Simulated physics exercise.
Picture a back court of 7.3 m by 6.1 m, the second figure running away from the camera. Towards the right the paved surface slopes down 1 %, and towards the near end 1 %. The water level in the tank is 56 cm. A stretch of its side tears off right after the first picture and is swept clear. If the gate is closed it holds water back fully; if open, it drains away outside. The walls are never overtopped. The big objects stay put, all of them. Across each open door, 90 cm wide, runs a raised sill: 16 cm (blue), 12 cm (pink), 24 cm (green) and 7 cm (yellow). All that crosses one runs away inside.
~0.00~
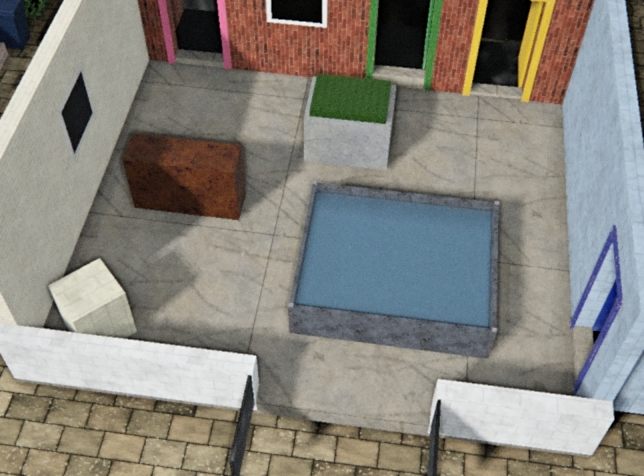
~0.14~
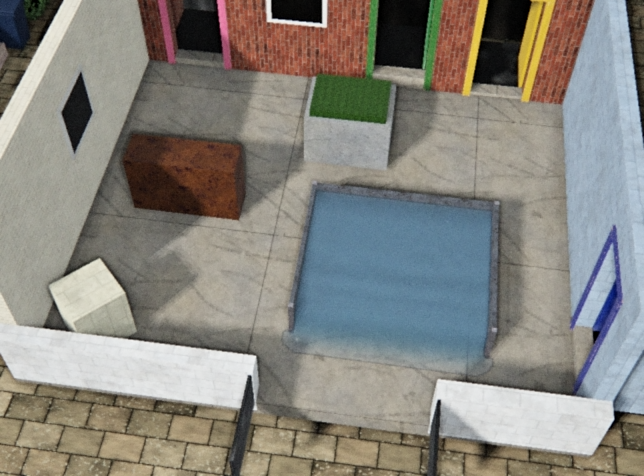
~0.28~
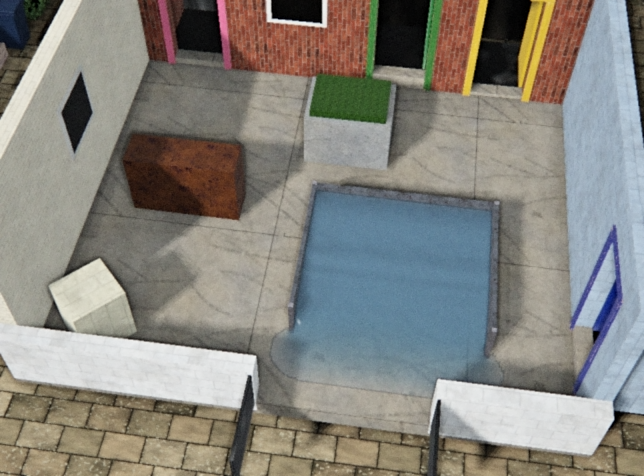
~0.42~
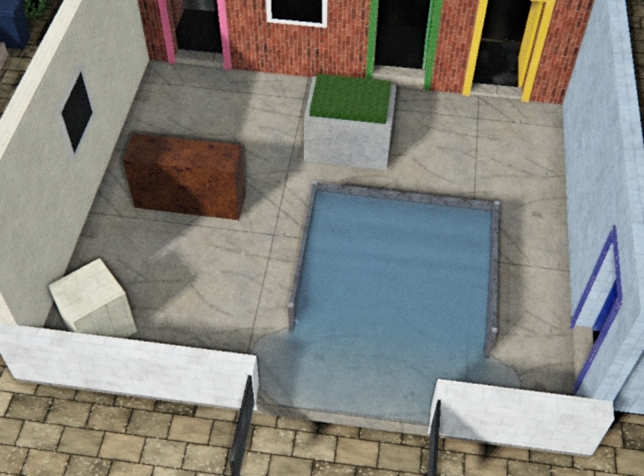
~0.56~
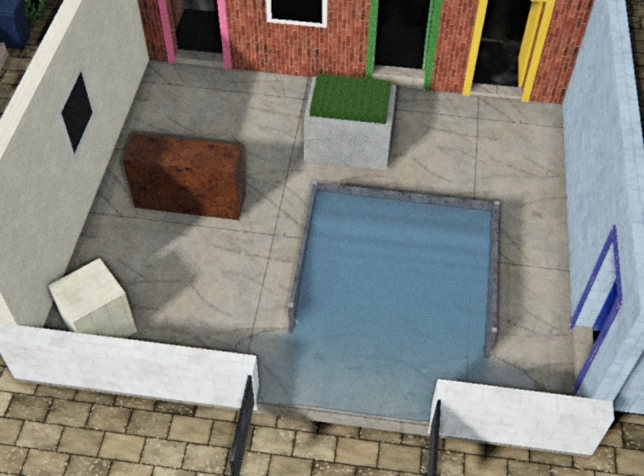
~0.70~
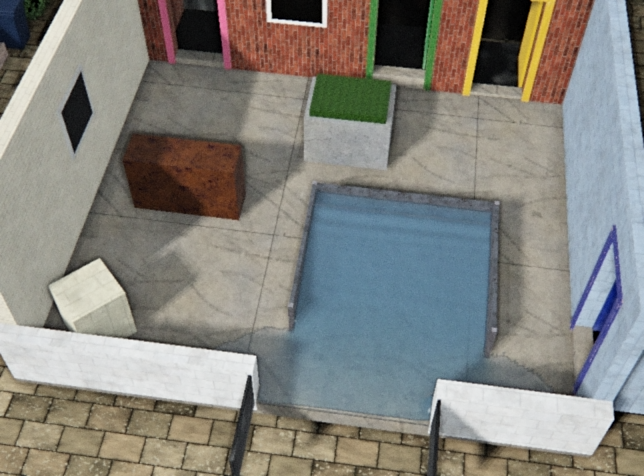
Water pours out of a low grey stone tank when its near side disappears, spreading over the paved floor toward the gap in the white front wall. The walled courtyard is seen from above, the camera still, with a rusty brown block, a pale cube and a grass-topped planter standing unmoved. Pink, green and yellow doorways line the brick back wall as the blue sheet widens between the open gateposts.
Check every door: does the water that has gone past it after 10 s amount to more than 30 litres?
Blue door: It does not. Pink door: It does not. Green door: It does not. Yellow door: It does not.
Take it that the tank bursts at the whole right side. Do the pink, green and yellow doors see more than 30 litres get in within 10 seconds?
For pink, too little; for green, too little; for yellow, too much.
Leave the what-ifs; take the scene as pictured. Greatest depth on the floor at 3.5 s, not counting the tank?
I'd say near 23 centimetres.
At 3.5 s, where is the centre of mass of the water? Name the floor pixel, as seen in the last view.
I'd put it close to (424, 315).
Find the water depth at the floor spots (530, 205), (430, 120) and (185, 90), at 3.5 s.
Spot one 4 cm, spot two 0 cm, spot three 0 cm.
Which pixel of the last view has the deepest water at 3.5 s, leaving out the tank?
You'll find it around (566, 426).
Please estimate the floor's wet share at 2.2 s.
About 20 per cent.
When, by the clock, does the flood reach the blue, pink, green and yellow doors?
For blue it is 1.3 seconds, for pink not in the 10 s, for green 5.5 seconds, and for yellow 4.0 seconds.
After 1.4 s water covers 15 % of the floor and is deepest (40 cm) near (443, 397); blue door 9 cm at the sill, 0 L in, pink door not reached, green door not reached, yellow door not reached.
After 2.2 s water covers 20 % of the floor and is deepest (38 cm) near (566, 426); blue door 19 cm at the sill, 1 L in, pink door not reached, green door not reached, yellow door not reached.
After 3.5 s water covers 30 % of the floor and is deepest (23 cm) near (566, 426); blue door 16 cm at the sill, 11 L in, pink door not reached, green door not reached, yellow door not reached.
After 6.0 s water covers 40 % of the floor and is deepest (12 cm) near (555, 124); blue door 9 cm at the sill, 13 L in, pink door not reached, green door 3 cm at the sill, 0 L in, yellow door 9 cm at the sill, 10 L in.
After 10.0 s water covers 55 % of the floor and is deepest (7 cm) near (566, 426); blue door 5 cm at the sill, 13 L in, pink door not reached, green door 2 cm at the sill, 0 L in, yellow door 4 cm at the sill, 13 L in.
